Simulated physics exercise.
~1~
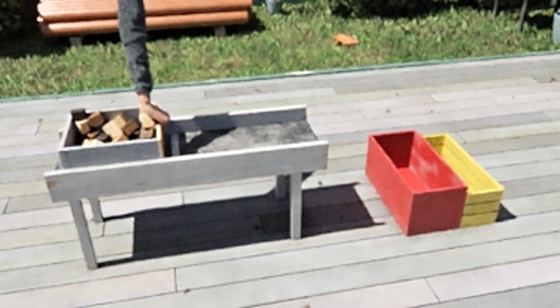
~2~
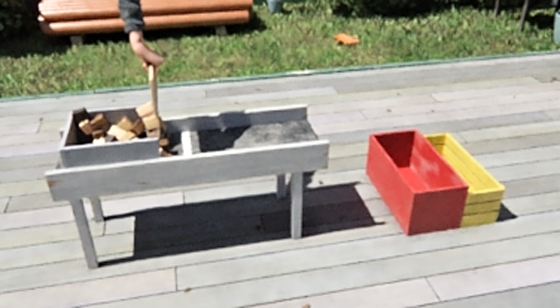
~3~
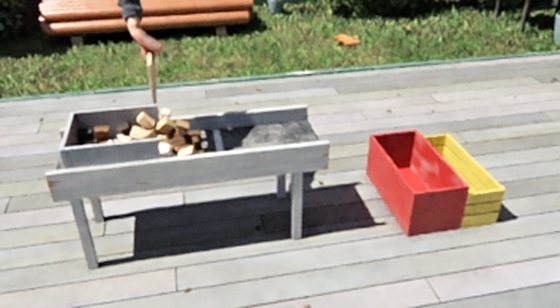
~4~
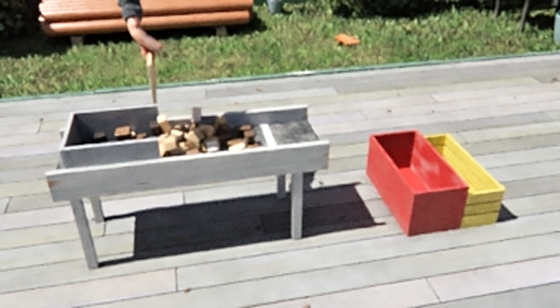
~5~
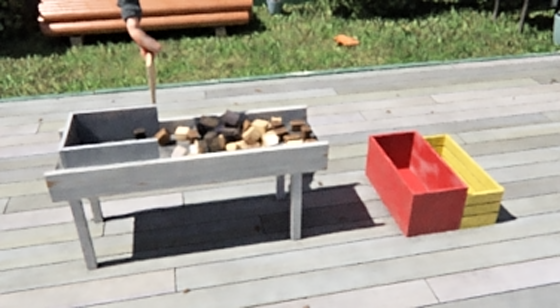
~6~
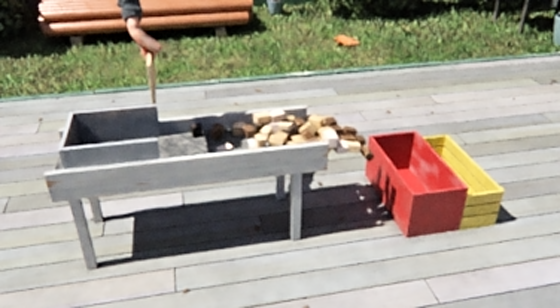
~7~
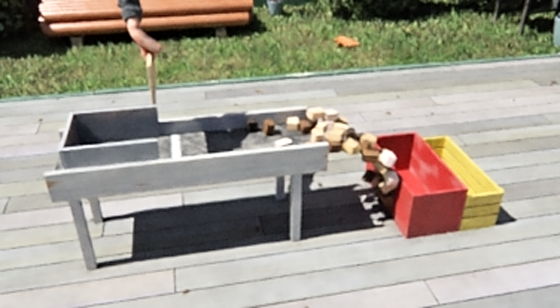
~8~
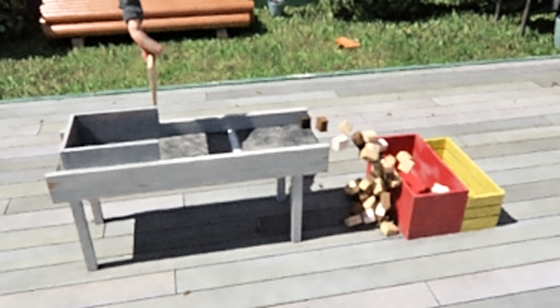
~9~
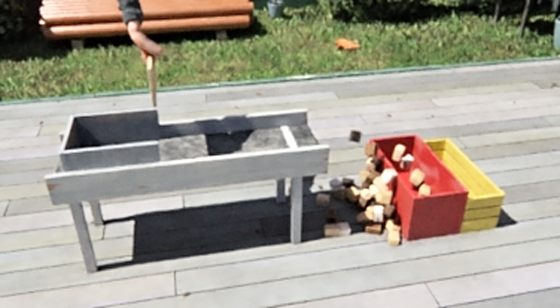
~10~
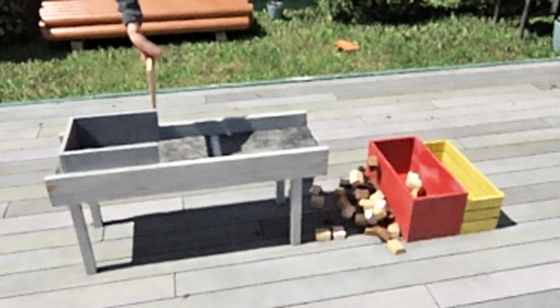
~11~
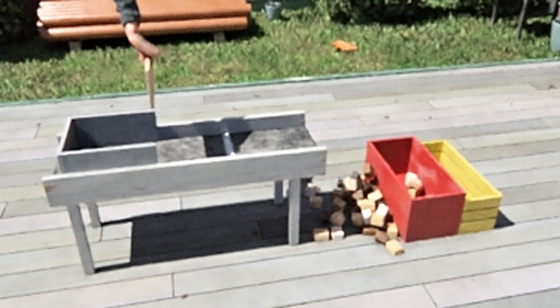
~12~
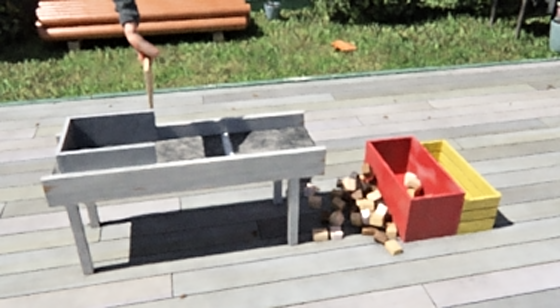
On a sunlit deck of pale planks beside grass and an orange bench, a slightly swaying view looks down on a long grey trough on legs. Wooden blocks fill the pen at its left end, while a red tub and a yellow bin stand to the right. A hand reaches in from above and lifts the gate. The blocks ride rightward along the belt in a spreading heap, then spill off the far end. A few land in the red tub, but most pile up on the deck short of it, and the yellow bin gets none.
